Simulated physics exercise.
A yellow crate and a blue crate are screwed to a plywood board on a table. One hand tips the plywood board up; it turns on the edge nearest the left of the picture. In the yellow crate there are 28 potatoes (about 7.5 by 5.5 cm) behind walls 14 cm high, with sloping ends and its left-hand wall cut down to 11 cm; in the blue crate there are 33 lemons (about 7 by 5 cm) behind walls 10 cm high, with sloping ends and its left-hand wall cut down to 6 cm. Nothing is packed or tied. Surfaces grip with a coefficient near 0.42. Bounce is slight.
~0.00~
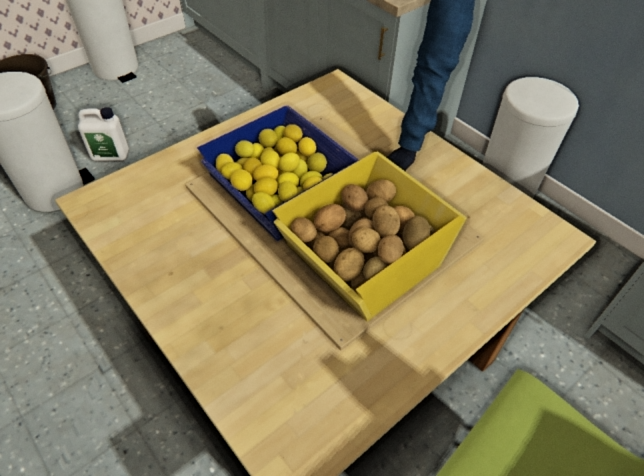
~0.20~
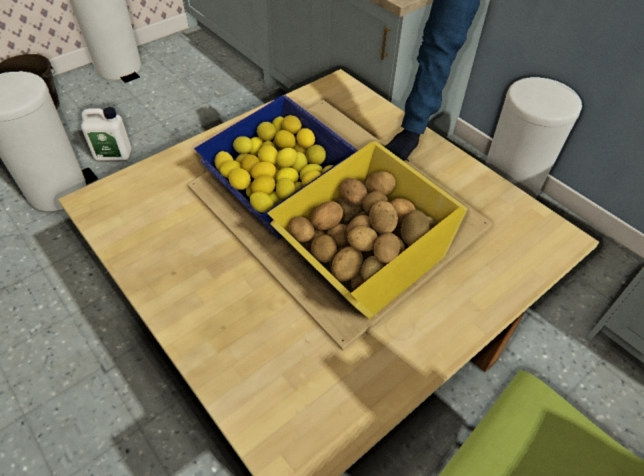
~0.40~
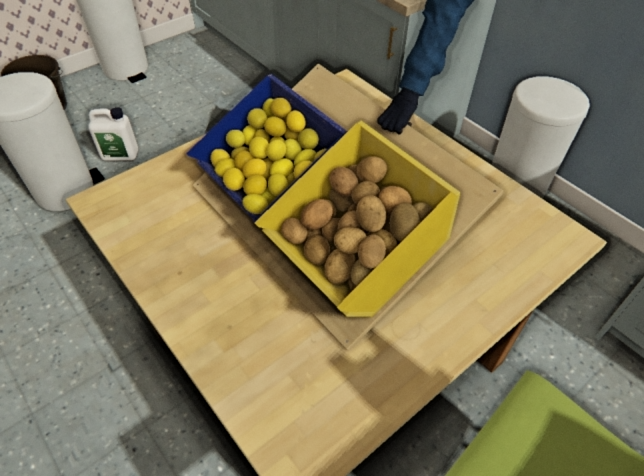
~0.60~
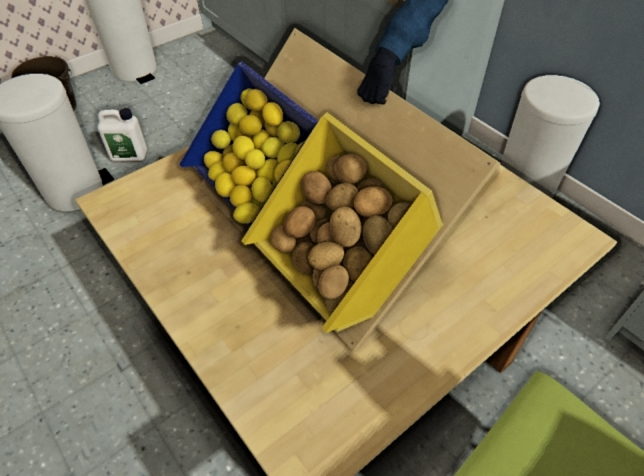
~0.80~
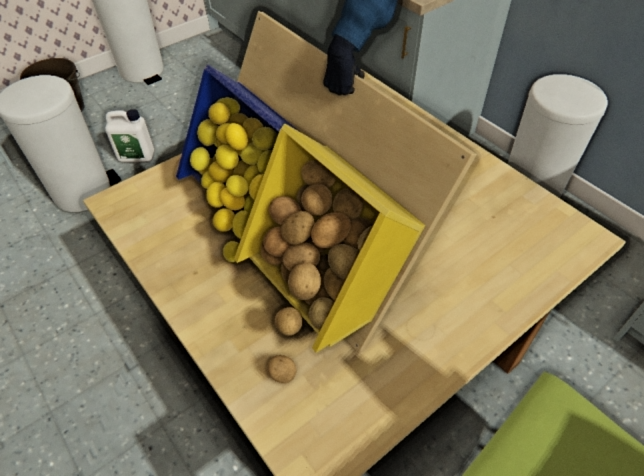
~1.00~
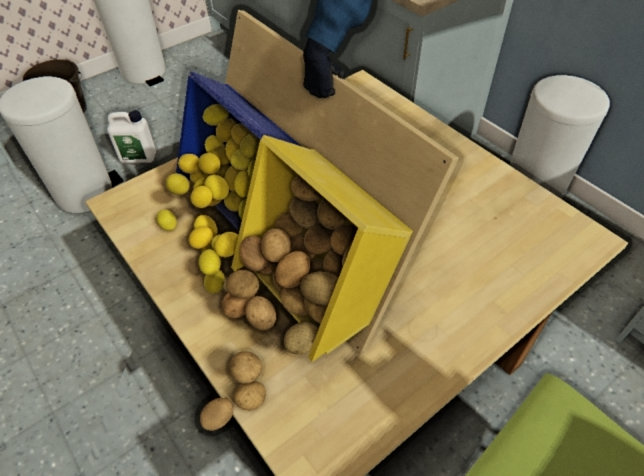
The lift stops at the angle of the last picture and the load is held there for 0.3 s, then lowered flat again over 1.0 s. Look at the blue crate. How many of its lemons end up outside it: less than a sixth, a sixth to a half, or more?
More than half of the lemons leave the blue crate.
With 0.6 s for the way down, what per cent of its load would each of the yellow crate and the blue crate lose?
Then yellow crate 50, blue crate 60 per cent.
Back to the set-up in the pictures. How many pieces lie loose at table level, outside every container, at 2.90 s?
About 20.
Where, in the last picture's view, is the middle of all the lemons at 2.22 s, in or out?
At about (209, 237).
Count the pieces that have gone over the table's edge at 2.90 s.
About 14.
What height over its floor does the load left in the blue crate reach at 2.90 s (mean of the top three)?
Roughly 8 cm high.
After 1.30 s, tilt 69°; the yellow crate is down by 12 of 28 and the blue crate is down by 16 of 33.
After 1.69 s, tilt 46°; the yellow crate is down by 13 of 28 and the blue crate is down by 20 of 33.
After 2.22 s, tilt 1°; the yellow crate is down by 13 of 28 and the blue crate is down by 21 of 33.
Final count (at 2.90 s), the yellow crate is down by 13 of 28 and the blue crate is down by 21 of 33. Asked share, 21 of 33, 64 per cent.
